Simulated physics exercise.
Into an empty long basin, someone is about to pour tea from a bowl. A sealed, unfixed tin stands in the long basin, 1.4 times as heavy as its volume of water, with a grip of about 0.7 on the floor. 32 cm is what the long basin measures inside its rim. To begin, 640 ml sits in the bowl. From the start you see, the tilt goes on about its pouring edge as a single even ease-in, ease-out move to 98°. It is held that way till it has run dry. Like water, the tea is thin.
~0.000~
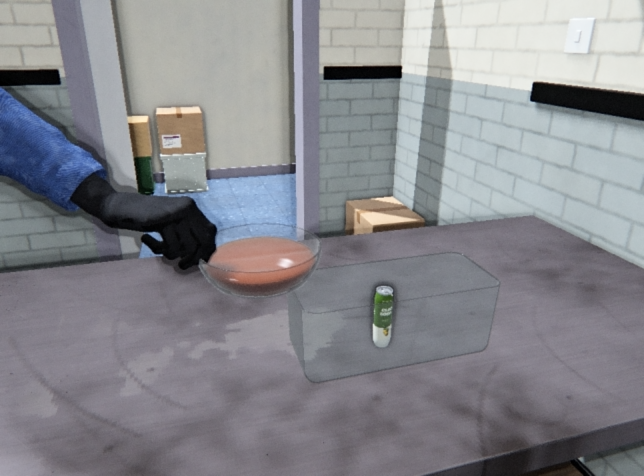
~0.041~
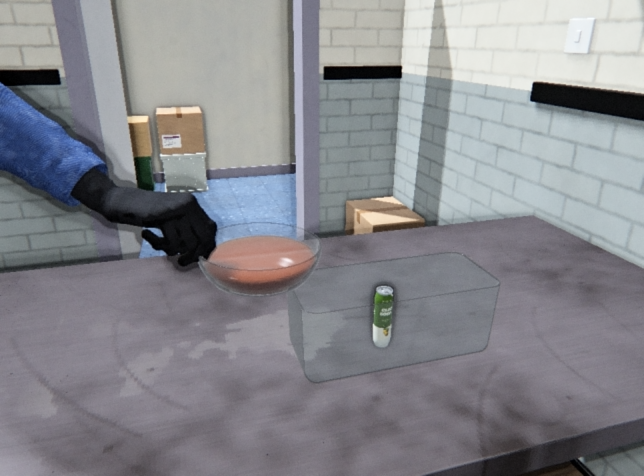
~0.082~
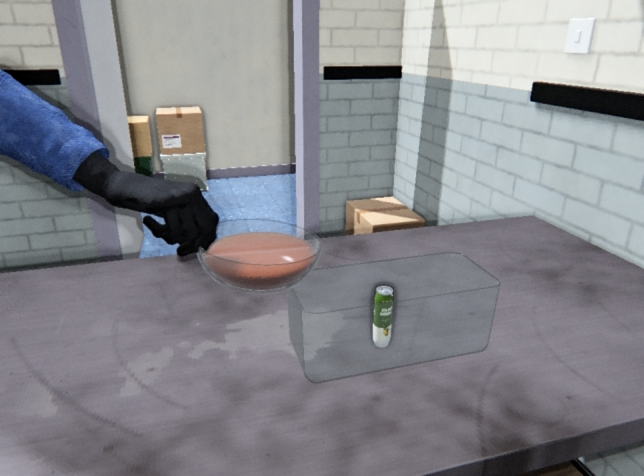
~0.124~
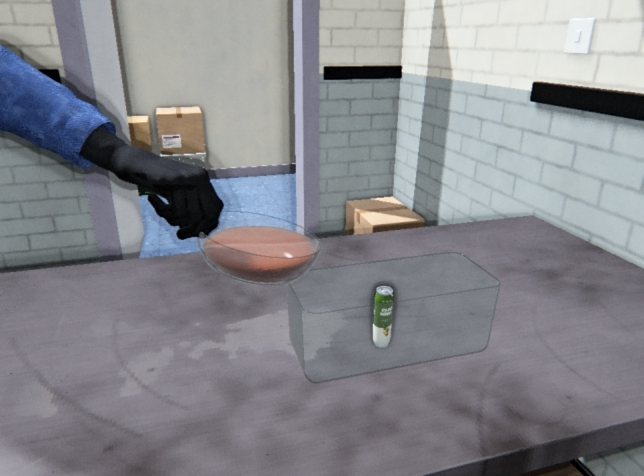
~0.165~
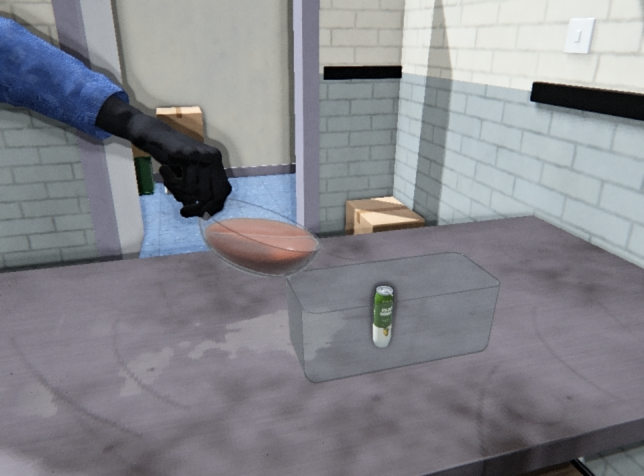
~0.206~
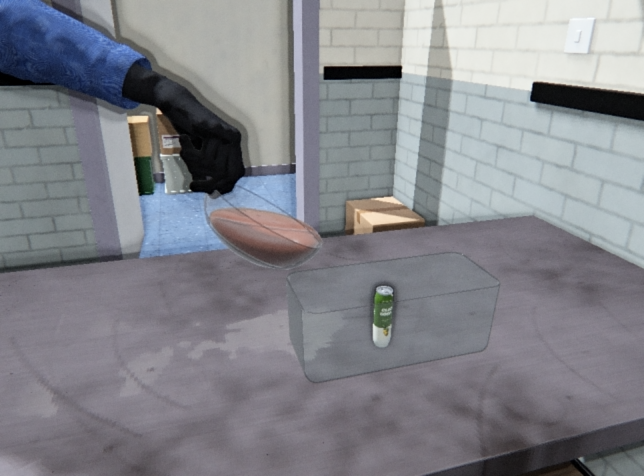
A black-gloved hand tilted a clear bowl of reddish-brown tea to the right, gradually raising its left side beside a clear, long basin, while a green and white tin stayed still.
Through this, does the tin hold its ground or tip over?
It manages to stay erect.
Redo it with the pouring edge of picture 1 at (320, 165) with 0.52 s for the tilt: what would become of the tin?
Then it tips over.
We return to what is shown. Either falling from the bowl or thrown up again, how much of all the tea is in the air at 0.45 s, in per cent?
Around 68 in a hundred.
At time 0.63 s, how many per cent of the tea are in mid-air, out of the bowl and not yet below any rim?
Airborne fraction: Approx. 2 %.
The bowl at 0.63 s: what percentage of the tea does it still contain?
Some 0 per cent.
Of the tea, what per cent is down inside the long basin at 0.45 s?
Estimate - around 18 in a hundred parts.
Then, 0.45 s in, the tilt is 94° and 15 per cent is still to pour; the tin stands where it began.
Then, 0.63 s in, the tilt is 98° and 0 per cent is still to pour; the tin stands where it began.
Then, 0.82 s in, the tilt is 98° and 0 per cent is still to pour; the tin stands where it began.
Then, 1.02 s in, the tilt is 98° and 0 per cent is still to pour; the tin stands where it began.
Finally, the tin stands where it began.
